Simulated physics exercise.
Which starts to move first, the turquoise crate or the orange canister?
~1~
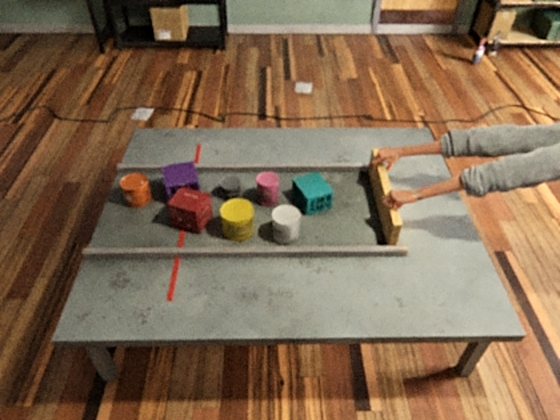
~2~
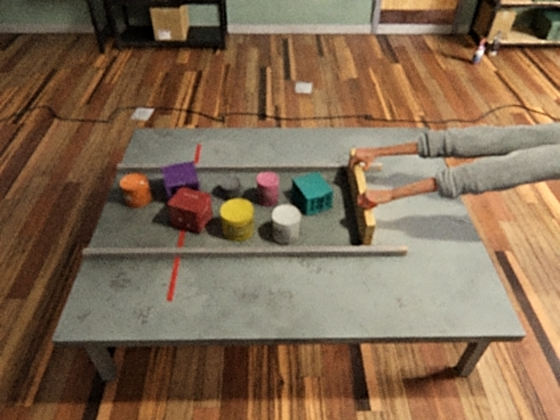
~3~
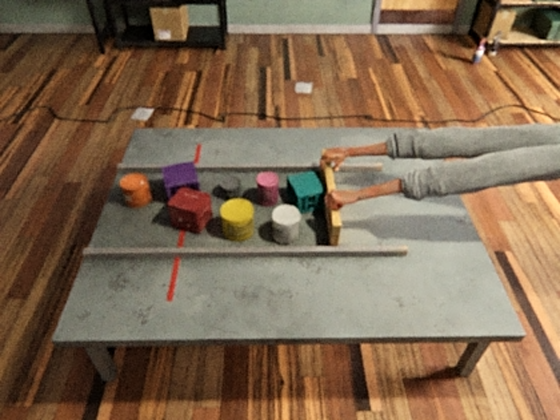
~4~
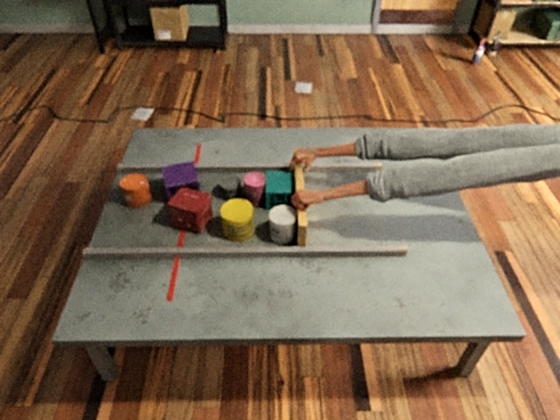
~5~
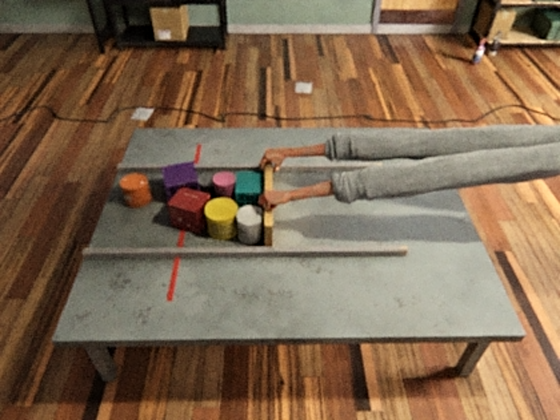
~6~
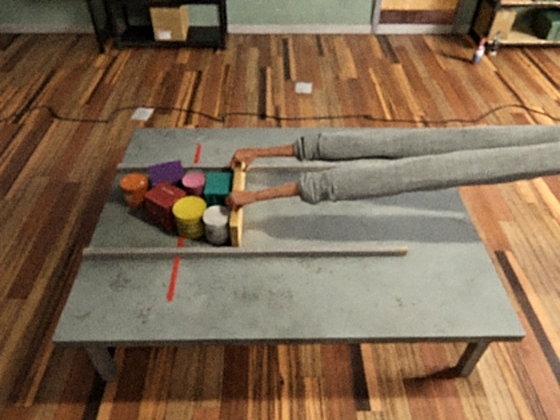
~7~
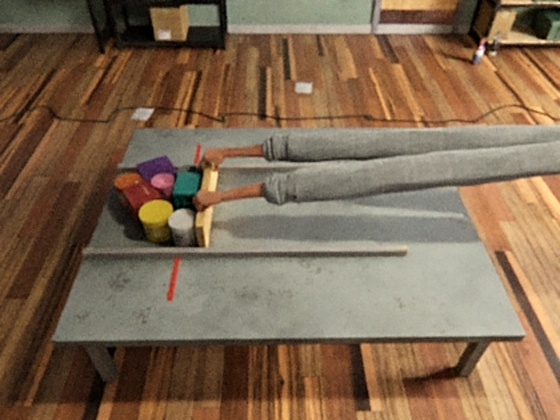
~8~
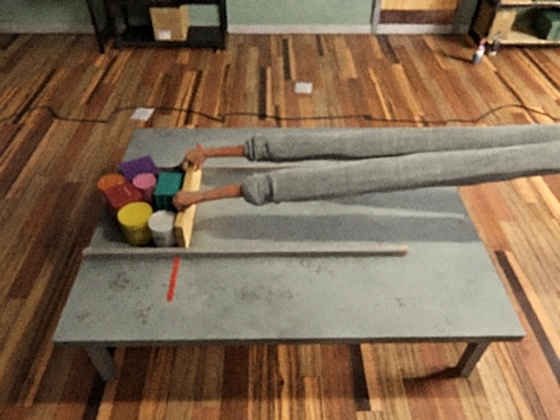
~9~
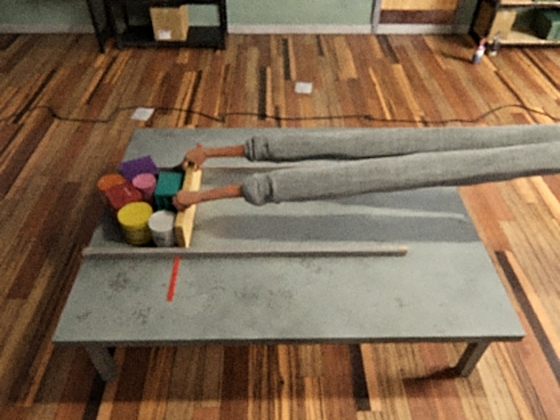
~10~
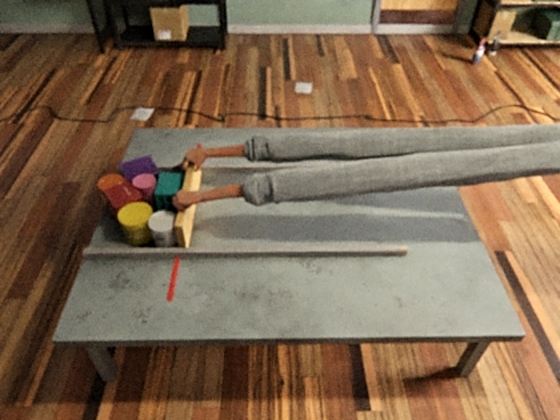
The turquoise crate starts to move first, as the plank pushes it left. The orange canister near the left end stays still until later, when the bunched objects are being driven toward the edge.
Two hands pushing a plank leftward along a low grey table, bunching colourful tubs and boxes near the edge, then stopping, none falling.
